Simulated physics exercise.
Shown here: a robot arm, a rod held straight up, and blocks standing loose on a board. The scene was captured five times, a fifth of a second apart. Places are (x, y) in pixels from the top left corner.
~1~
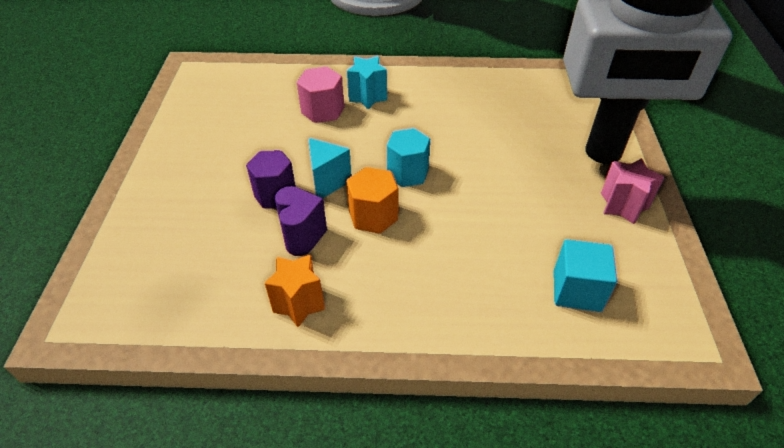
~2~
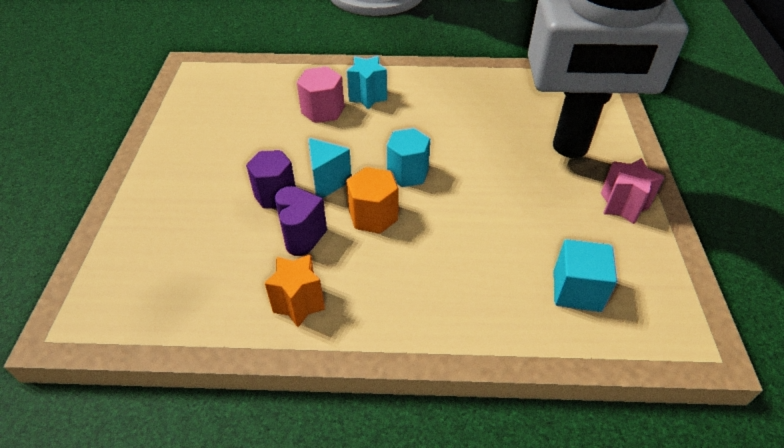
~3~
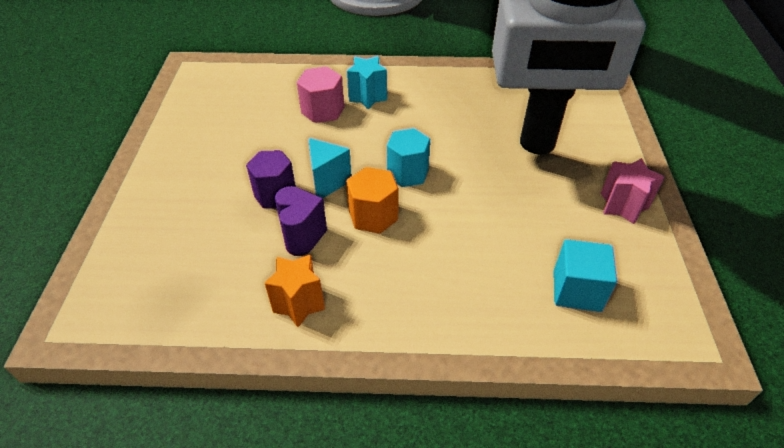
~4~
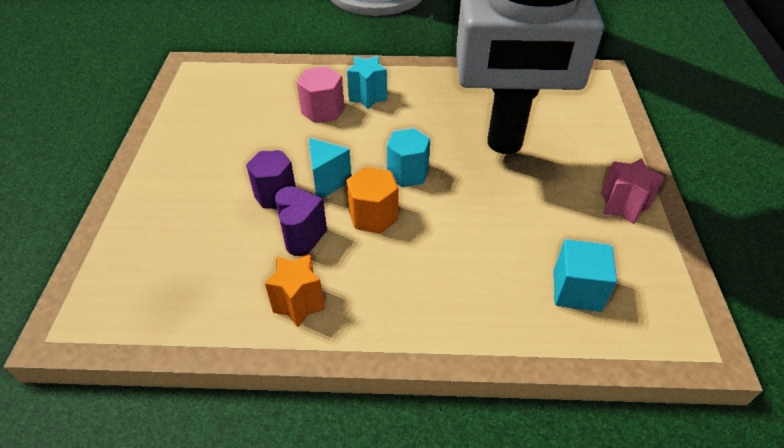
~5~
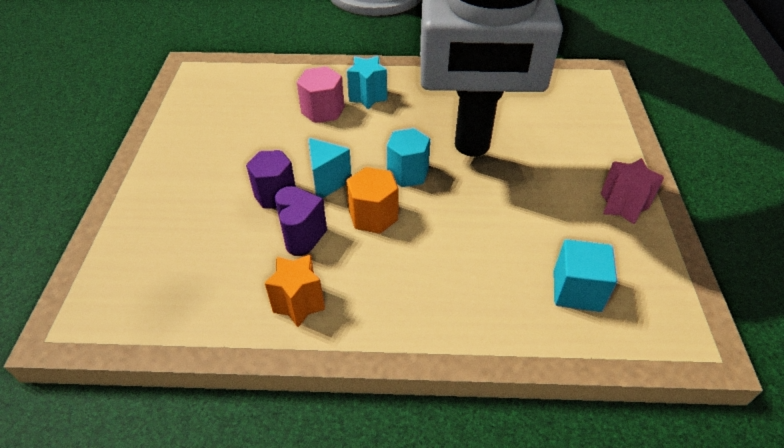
On a wooden board with scattered colourful blocks, a robot arm moves its upright black rod steadily left, touching no blocks.
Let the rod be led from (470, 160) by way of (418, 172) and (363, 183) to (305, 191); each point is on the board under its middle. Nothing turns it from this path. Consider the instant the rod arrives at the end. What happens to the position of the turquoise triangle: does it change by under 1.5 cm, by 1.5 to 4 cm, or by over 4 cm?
If I had to pick, the turquoise triangle travels beyond 4 cm here.
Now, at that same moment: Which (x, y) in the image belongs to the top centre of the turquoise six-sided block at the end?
The middle of its upper face will lie at (266, 148).
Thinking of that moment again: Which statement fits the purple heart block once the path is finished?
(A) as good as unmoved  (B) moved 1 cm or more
A (as good as unmoved)
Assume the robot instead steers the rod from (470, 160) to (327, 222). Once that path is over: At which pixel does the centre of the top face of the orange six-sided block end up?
I think it will end close to (334, 223).
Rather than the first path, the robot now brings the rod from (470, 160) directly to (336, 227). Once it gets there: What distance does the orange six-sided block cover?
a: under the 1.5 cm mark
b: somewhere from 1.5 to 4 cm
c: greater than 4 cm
c: Greater than 4 cm.
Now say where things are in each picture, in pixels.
In the first picture, tip of the rod (603, 152), middles of tops, purple six-sided block (269, 163), purple heart block (296, 203), turquoise triangle (324, 151), orange six-sided block (372, 183), turquoise six-sided block (409, 141).
In the second picture, rod (570, 147), nothing pushed.
In the third picture, rod (538, 143), nothing pushed.
In the fourth picture, rod (505, 143), nothing pushed.
In the fifth picture, rod (472, 145), purple six-sided block (269, 163), purple heart block (296, 203), turquoise triangle (324, 151), orange six-sided block (372, 183), turquoise six-sided block (409, 141).
What follows on the original path. One third of the way, rod (417, 158); turquoise six-sided block (377, 146).
Two thirds of the way, rod (361, 168); purple six-sided block (258, 164), turned 20° anticlockwise; turquoise triangle (284, 146), turned 45° anticlockwise; turquoise six-sided block (320, 150), turned 35° clockwise.
At the end, rod (303, 176); purple six-sided block (232, 169), turned 75° anticlockwise; purple heart block unmoved; turquoise triangle (243, 133), turned 20° anticlockwise; orange six-sided block unmoved; turquoise six-sided block (266, 148), turned 75° clockwise.
